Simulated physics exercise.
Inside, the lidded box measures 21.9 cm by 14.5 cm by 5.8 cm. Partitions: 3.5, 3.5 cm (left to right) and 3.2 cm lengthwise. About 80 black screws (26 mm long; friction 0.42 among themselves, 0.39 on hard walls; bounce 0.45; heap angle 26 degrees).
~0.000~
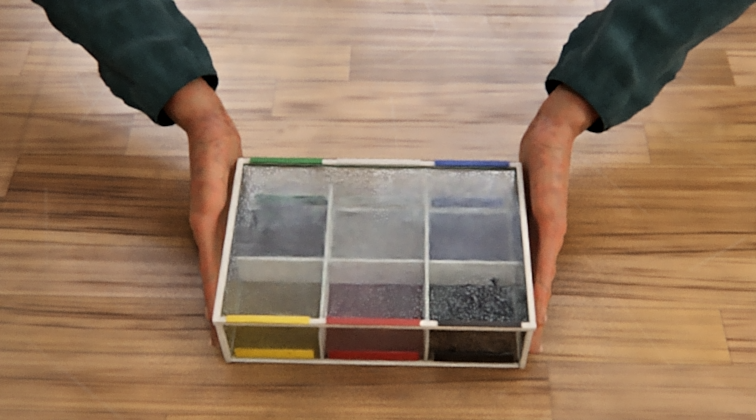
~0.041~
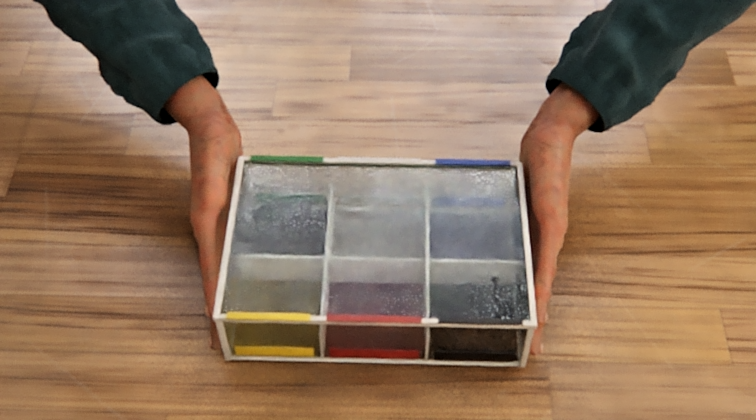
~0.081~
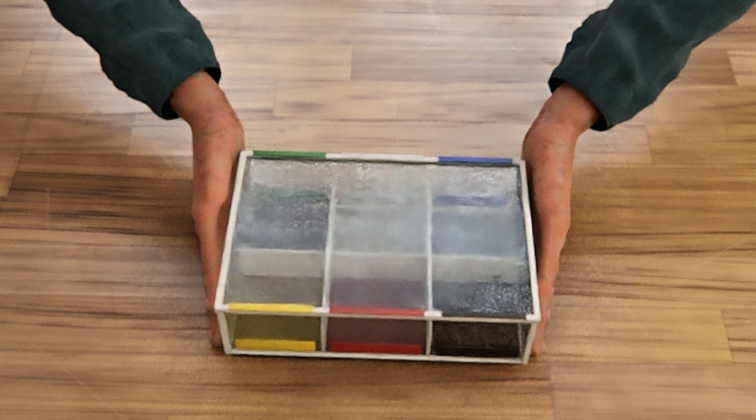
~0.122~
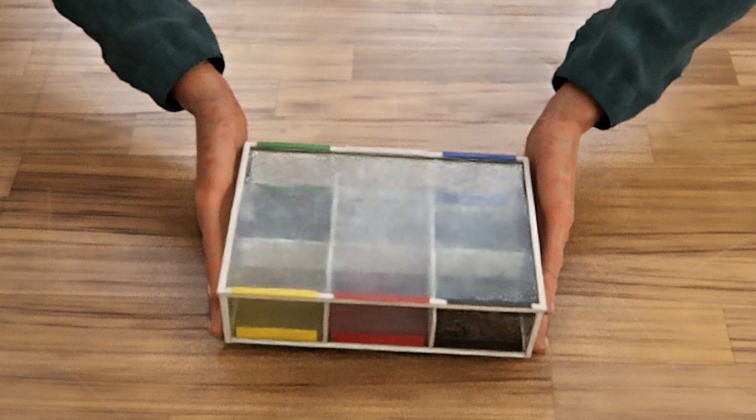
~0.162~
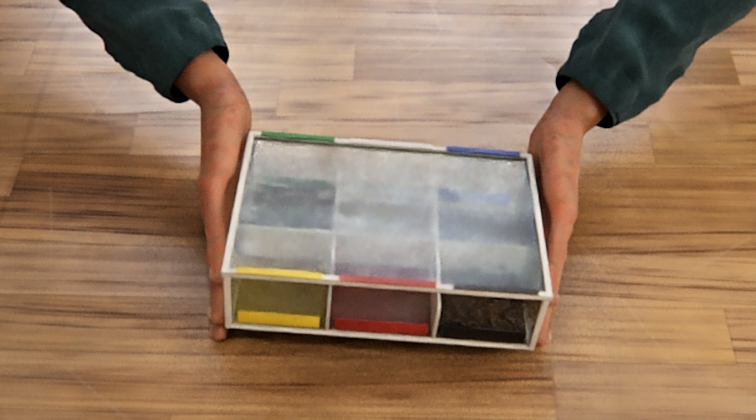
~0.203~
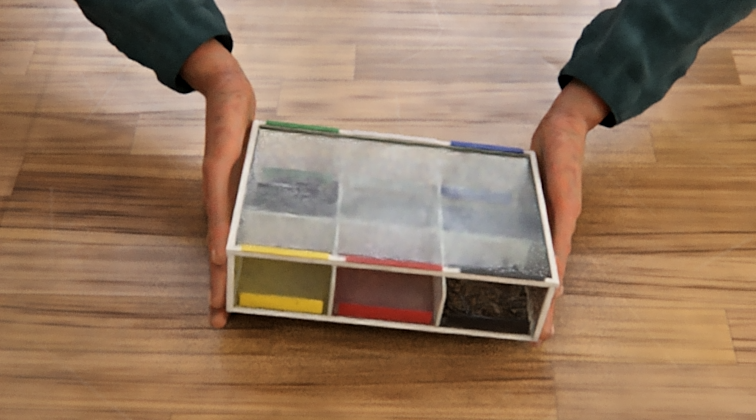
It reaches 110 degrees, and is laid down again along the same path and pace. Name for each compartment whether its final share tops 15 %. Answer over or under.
Red under, blue over, green over, yellow under, white under, black under.
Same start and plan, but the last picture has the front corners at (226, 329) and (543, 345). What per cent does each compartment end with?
Red 35; blue 0; green 0; yellow 25; white 0; black 40.
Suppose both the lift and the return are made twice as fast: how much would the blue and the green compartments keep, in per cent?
Blue 35, green 50.
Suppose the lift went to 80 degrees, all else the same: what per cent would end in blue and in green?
Blue 5; green 55.
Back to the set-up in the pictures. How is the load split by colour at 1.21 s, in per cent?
Red 0; blue 10; green 55; yellow 0; white 10; black 25.
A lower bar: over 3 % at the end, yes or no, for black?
Black yes.
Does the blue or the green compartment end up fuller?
The green compartment.
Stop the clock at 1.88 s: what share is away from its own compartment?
Some 45 per cent.
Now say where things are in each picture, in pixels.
The first frame shows box tilt 0 degrees, front corners at (219, 318) and (530, 325); green 60 %, black 40 %.
The second frame shows box tilt 1 degrees, front corners at (220, 315) and (531, 322).
The third frame shows box tilt 3 degrees, front corners at (221, 306) and (534, 317).
The fourth frame shows box tilt 6 degrees, front corners at (224, 290) and (540, 306), lowest corner right back.
The fifth frame shows box tilt 10 degrees, front corners at (228, 270) and (546, 294), lowest corner right back.
The sixth frame shows box tilt 14 degrees, front corners at (233, 248) and (552, 281), lowest corner right back; green 60 %, black 40 %. The box's pace is about 100 degrees a second.
After 1.21 s, tilt 110 degrees; blue 10 %, green 55 %, white 10 %, black 25 %.
After 1.88 s, tilt 50 degrees; blue 40 %, green 50 %, white 5 %, black 5 %.
Then, at 2.59 s, tilt 0 degrees; blue 40 %, green 50 %, white 5 %, black 5 %.
At rest (3.2 s), red 0 %, blue 40 %, green 50 %, yellow 0 %, white 5 %, black 5 %.
